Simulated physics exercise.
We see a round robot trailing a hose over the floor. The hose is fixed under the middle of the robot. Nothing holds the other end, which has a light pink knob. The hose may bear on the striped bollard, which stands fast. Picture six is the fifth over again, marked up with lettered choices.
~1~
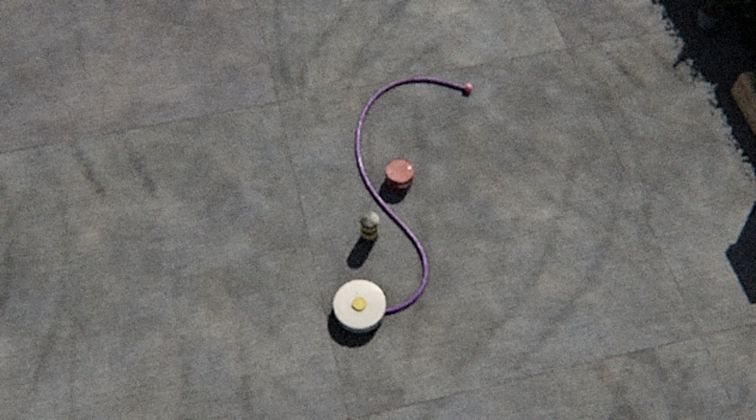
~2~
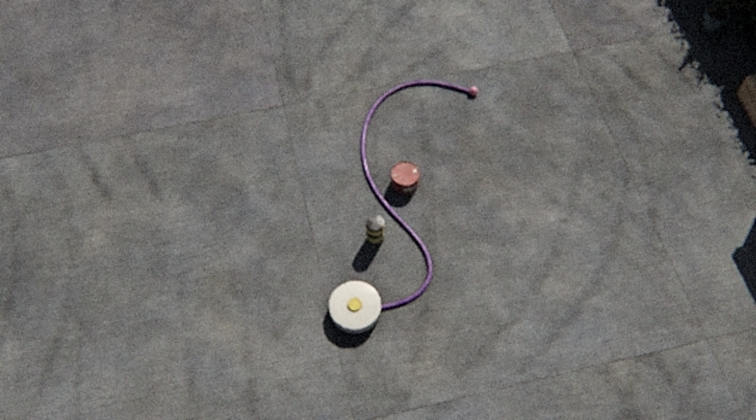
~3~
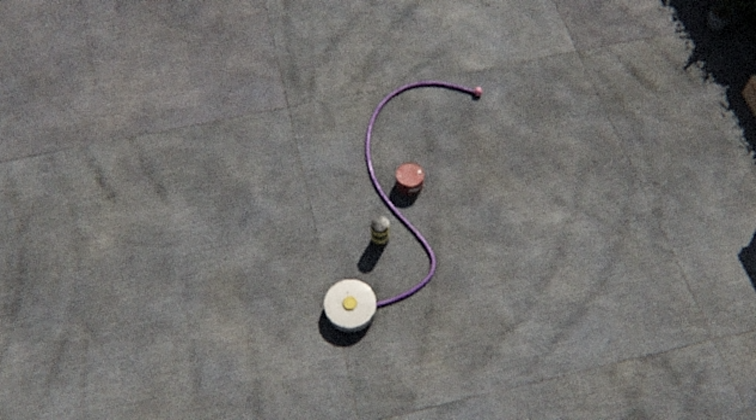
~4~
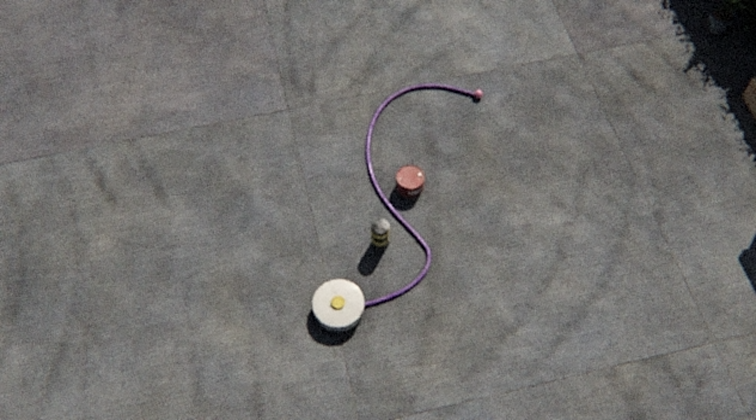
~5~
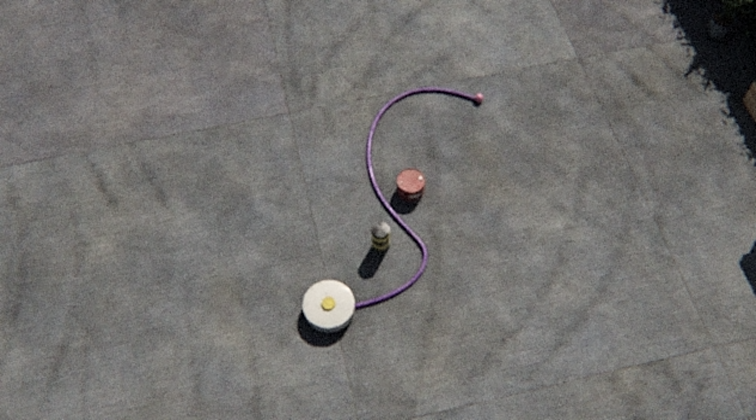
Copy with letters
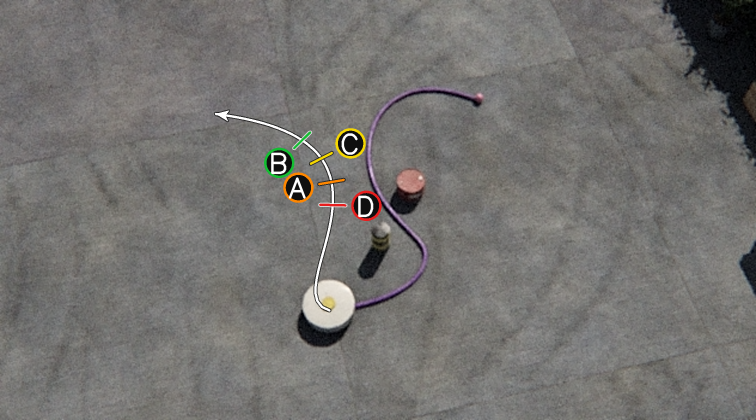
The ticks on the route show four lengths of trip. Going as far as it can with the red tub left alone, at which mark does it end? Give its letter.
B.
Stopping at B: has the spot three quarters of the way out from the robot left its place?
Yes.
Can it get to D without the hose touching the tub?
For that mark, yes.
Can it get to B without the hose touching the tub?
Yes.
On the marked copy, A at (331, 182); B at (302, 140); C at (321, 158); D at (333, 205); the route from (330, 310) via (330, 176) to (216, 114).
Following B. Soon after the start, robot (324, 242), middle of the hose (373, 182), free end (479, 98).
Later, robot (331, 178), middle of the hose (373, 182), free end (479, 98).
In the end, robot (301, 136), middle of the hose (391, 212), free end (478, 97); only the bollard has been touched, if anything.
As for the rest, A is safe but short; C is safe but short; D is safe but short.
